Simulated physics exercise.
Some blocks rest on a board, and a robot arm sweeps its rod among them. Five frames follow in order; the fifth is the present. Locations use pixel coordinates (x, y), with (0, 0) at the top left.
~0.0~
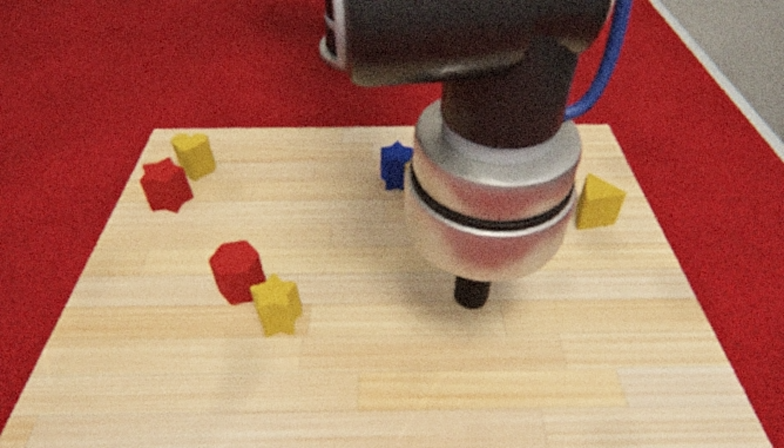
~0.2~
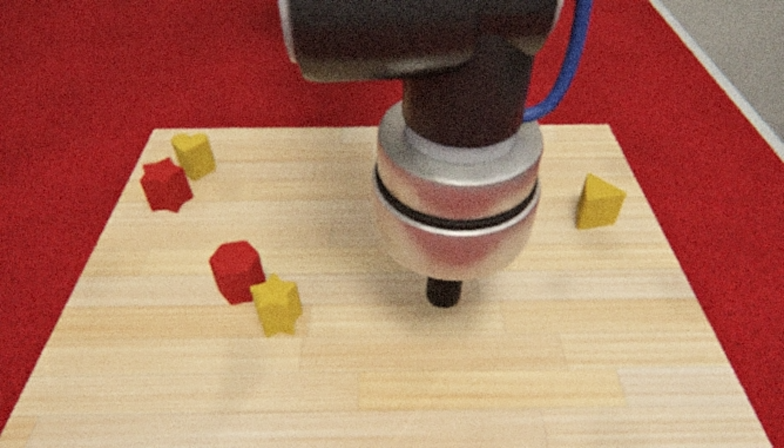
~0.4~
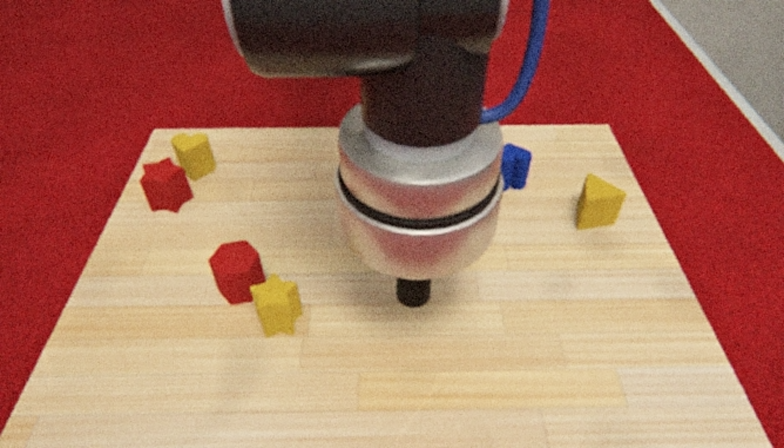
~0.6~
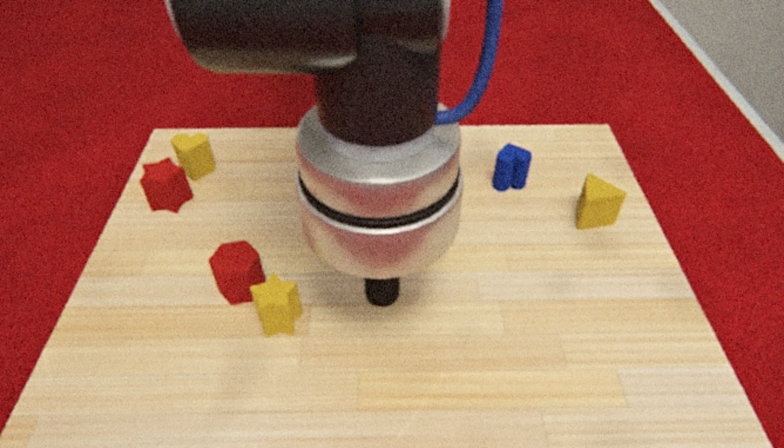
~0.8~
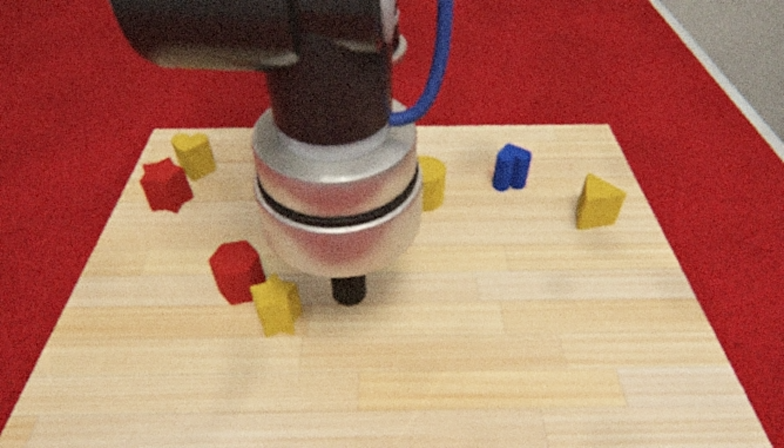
The footage shows a robot arm sweeping its black rod steadily leftward above a wooden board scattered with red, yellow and blue blocks, nearing a red hexagon and a yellow star while the blocks stay still.
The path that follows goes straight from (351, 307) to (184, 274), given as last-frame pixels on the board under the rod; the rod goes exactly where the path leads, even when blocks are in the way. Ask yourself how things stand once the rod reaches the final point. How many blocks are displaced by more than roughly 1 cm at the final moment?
One gets moved.
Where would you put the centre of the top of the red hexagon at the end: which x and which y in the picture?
For the centre of its top, I'd go with (133, 244).
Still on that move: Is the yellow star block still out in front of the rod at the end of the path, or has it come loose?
The yellow star block won't stay at the front of the rod.
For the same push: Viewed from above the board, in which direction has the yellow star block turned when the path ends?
Against the clock.
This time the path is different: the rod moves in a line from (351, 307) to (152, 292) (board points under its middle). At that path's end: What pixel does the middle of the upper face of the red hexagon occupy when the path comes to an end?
I'd say the red hexagon ends with its top centre at (189, 235).
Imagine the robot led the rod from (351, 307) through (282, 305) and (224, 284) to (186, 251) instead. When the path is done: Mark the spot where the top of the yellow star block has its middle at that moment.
The middle of the upper face of the yellow star block will lie at about (232, 296) in the picture.
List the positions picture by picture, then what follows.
The first frame shows rod's lower end at (471, 296); red hexagon at (234, 257); yellow star block at (273, 290).
The second frame shows rod at (443, 295); blocks still.
The third frame shows rod at (414, 295); blocks still.
The fourth frame shows rod at (382, 294); blocks still.
The fifth frame shows rod at (350, 293); red hexagon at (234, 257); yellow star block at (273, 290).
On the path given first. One third of the way, rod at (288, 281); nothing pushed yet.
Two thirds of the way, rod at (232, 271); red hexagon at (189, 251); yellow star block at (266, 291), turned 25° anticlockwise.
At the end, rod at (178, 260); red hexagon at (133, 244), turned 25° anticlockwise; yellow star block at (266, 291), turned 25° anticlockwise.
